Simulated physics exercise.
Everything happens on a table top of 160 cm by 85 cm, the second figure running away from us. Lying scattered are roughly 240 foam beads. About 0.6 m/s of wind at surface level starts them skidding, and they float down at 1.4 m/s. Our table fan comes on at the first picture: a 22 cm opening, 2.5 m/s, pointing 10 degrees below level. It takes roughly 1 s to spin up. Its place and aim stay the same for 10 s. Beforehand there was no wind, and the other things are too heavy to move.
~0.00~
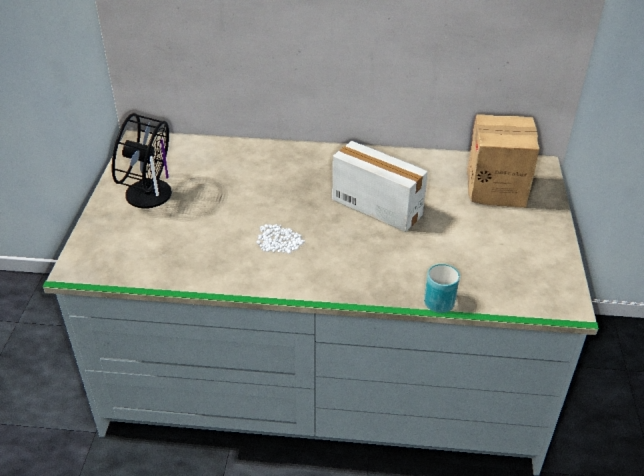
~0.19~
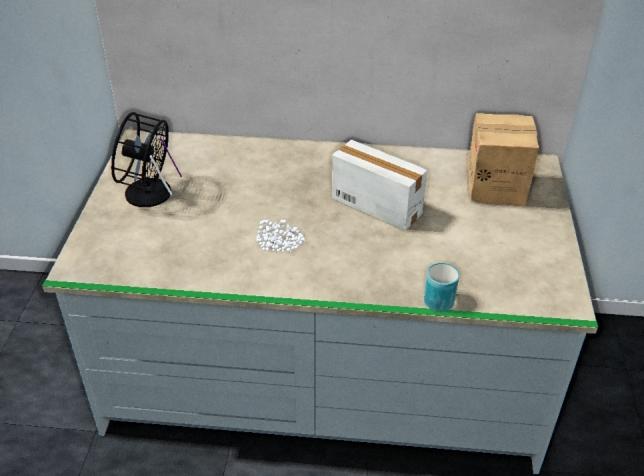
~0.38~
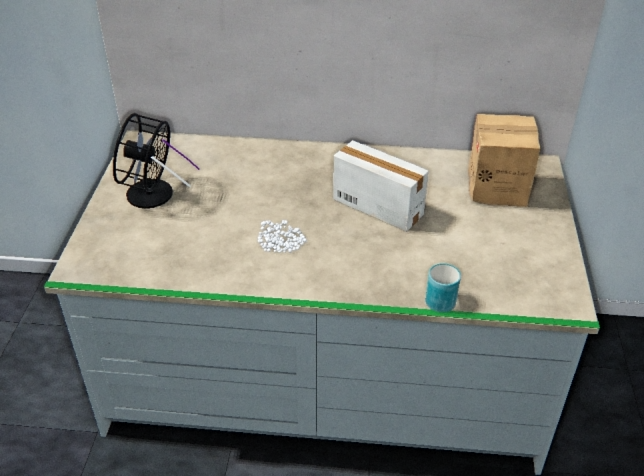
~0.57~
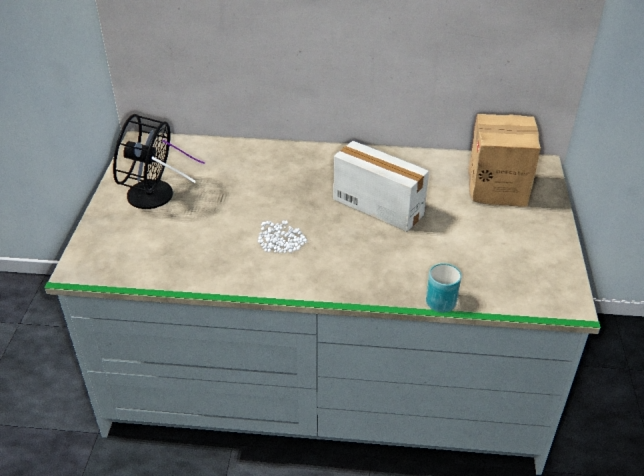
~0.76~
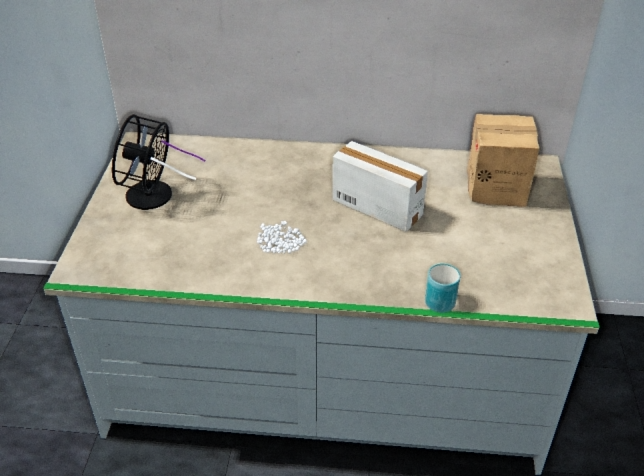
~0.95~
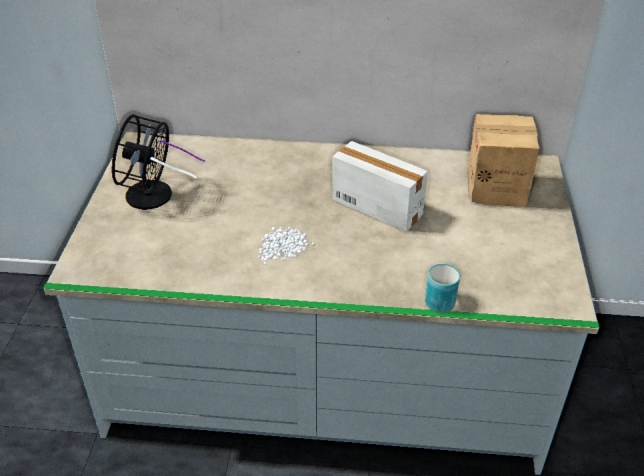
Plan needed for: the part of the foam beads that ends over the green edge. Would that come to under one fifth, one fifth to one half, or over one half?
My bet is that over five tenths will be past that edge.
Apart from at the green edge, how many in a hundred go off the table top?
My best guess is roughly 0 %.
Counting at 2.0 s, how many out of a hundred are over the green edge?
About 80 %.
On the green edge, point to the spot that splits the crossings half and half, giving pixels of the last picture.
I'd put my finger close to (340, 310).
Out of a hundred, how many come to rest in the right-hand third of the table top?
Roughly 0 in a hundred.
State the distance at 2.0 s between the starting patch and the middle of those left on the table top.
About 25 cm.
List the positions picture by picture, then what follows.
The middle of the foam beads is near (276, 239), none has stirred yet and the mouth of the table fan is at (141, 153), in the first frame.
The middle of the foam beads is near (276, 237), none has stirred yet and the green edge is centred on (313, 307), in the second frame.
The middle of the foam beads is near (277, 238), none has stirred yet, the top of a box is at (381, 163) and the top of a mug is at (445, 274), in the third frame.
The middle of the foam beads is near (278, 238) and none has stirred yet, in the fourth frame.
The middle of the foam beads is near (277, 239) and none has stirred yet, in the fifth frame.
The middle of the foam beads is near (284, 244), the farthest in sight from the table fan is at (313, 245) and about 60 % have left their places, in the sixth frame.
After 2.0 s the count stands so, 82 % are over the green edge; the middle of those still in play is near (284, 300).
After 3.2 s the count stands so, 88 % are over the green edge.
After 5.5 s the count stands so, 95 % are over the green edge.
After 10.0 s, at the end, 98 % are over the green edge.
